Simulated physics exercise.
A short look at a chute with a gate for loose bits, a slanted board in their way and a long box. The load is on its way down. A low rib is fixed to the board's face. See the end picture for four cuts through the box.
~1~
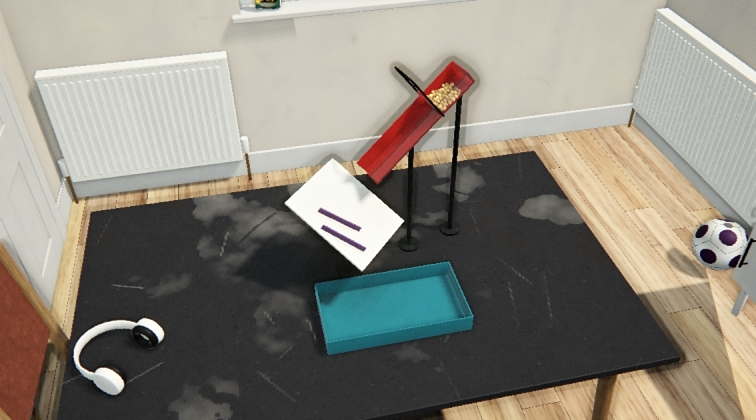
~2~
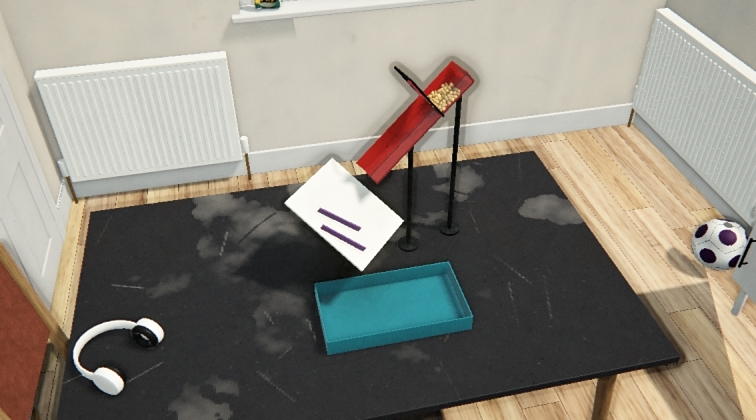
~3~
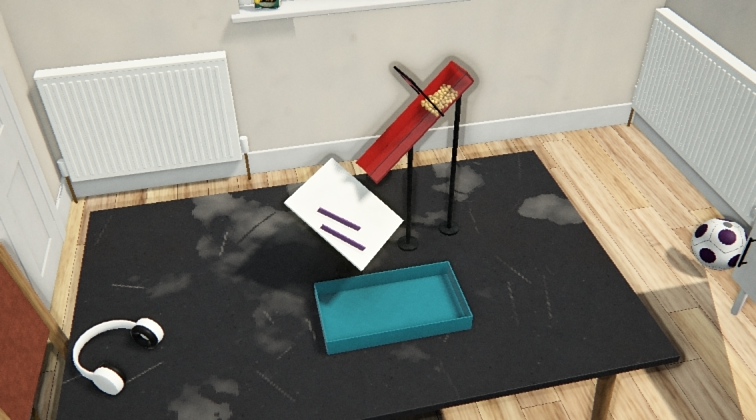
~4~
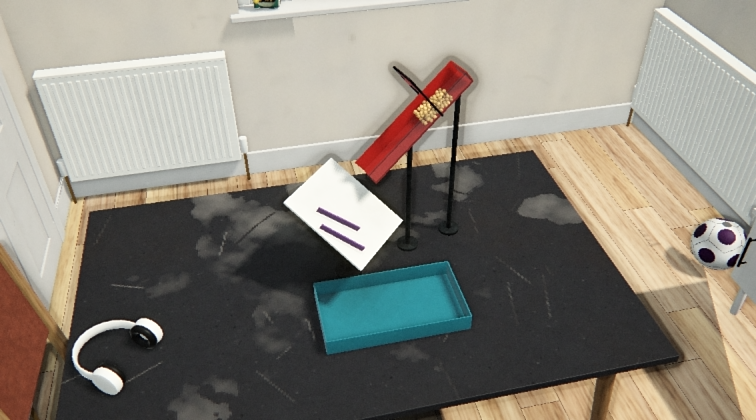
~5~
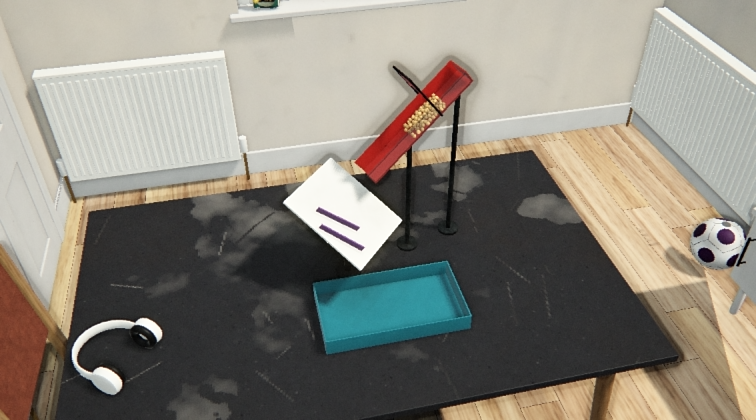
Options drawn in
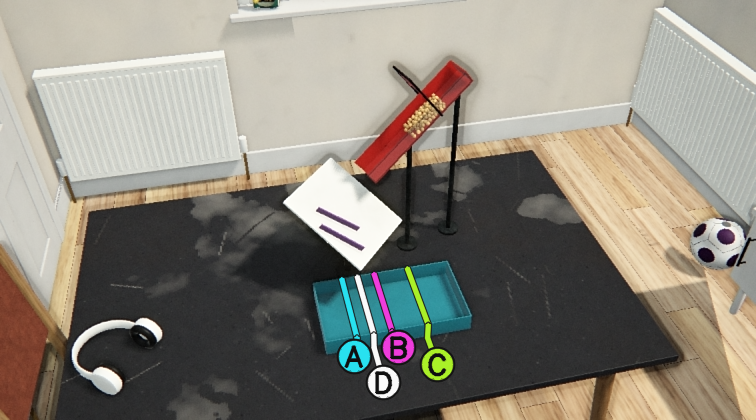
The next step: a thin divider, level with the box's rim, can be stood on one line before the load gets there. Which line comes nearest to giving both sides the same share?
C is best.
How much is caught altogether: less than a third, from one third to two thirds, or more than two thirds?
More than two thirds.
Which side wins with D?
The right side.
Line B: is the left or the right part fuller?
More lands on the right.
On the marked copy, line A crosses the front rim at (356, 336); line B crosses the front rim at (391, 330); line C crosses the front rim at (428, 324); line D crosses the front rim at (373, 333).
Choosing A, of what is caught, none on the left of the divider, all on the right.
Choosing B, of what is caught, a stray few on the left of the divider, nearly all on the right.
Choosing C, of what is caught, about half on the left of the divider, about half on the right.
Choosing D, of what is caught, none on the left of the divider, all on the right.
